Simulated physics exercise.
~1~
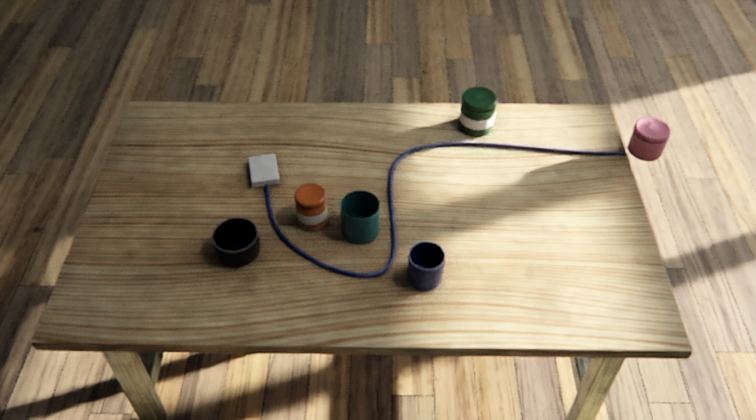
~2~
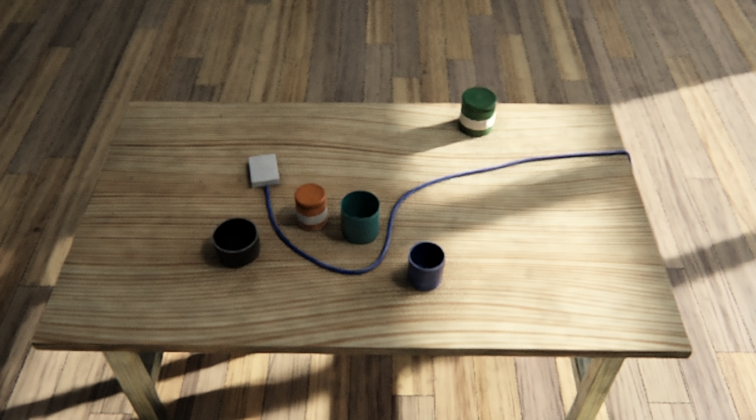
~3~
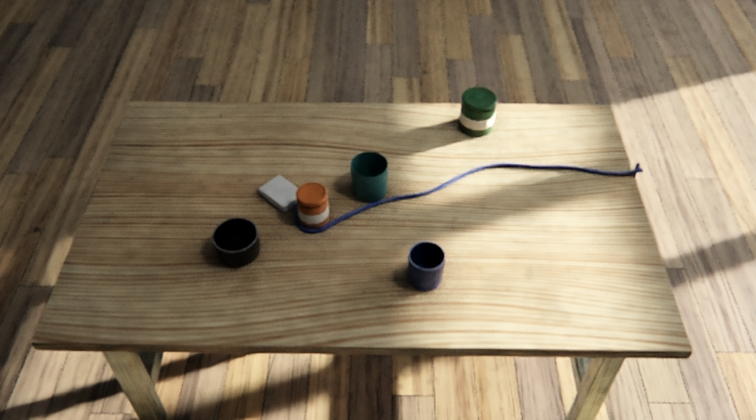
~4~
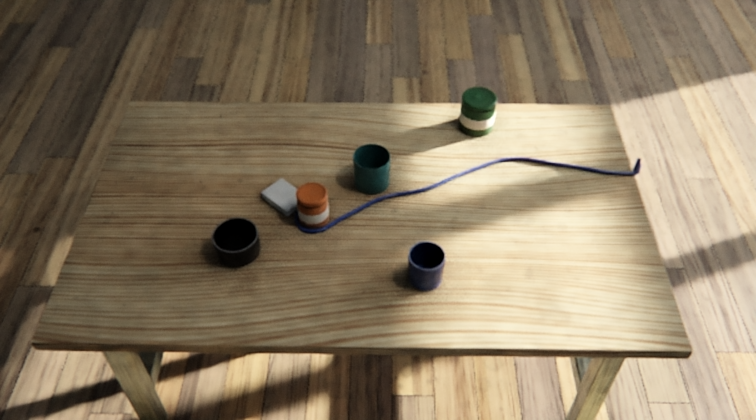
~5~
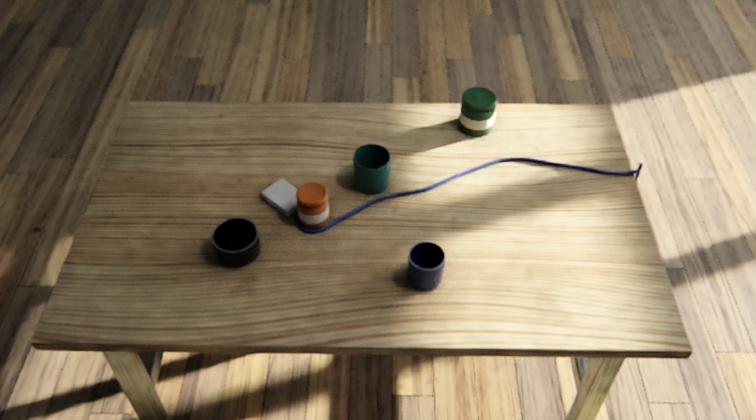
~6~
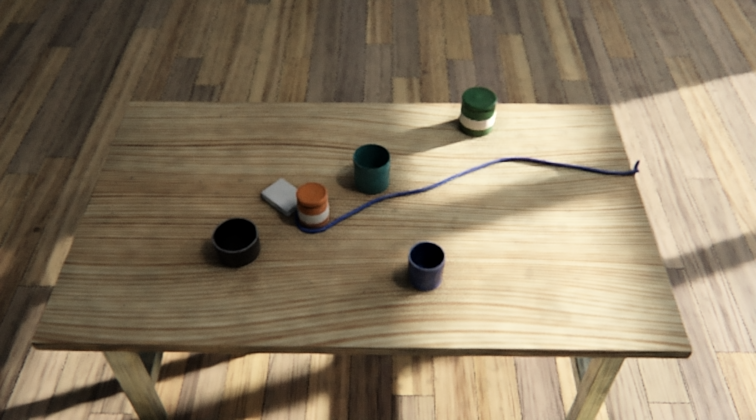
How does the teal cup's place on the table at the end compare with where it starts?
The teal cup starts just right of the orange tin, near the middle of the table. By the end it sits farther back toward the table's far edge and slightly to the right.
A pink container drops off the table's right side, its cord dragging the teal cup back.
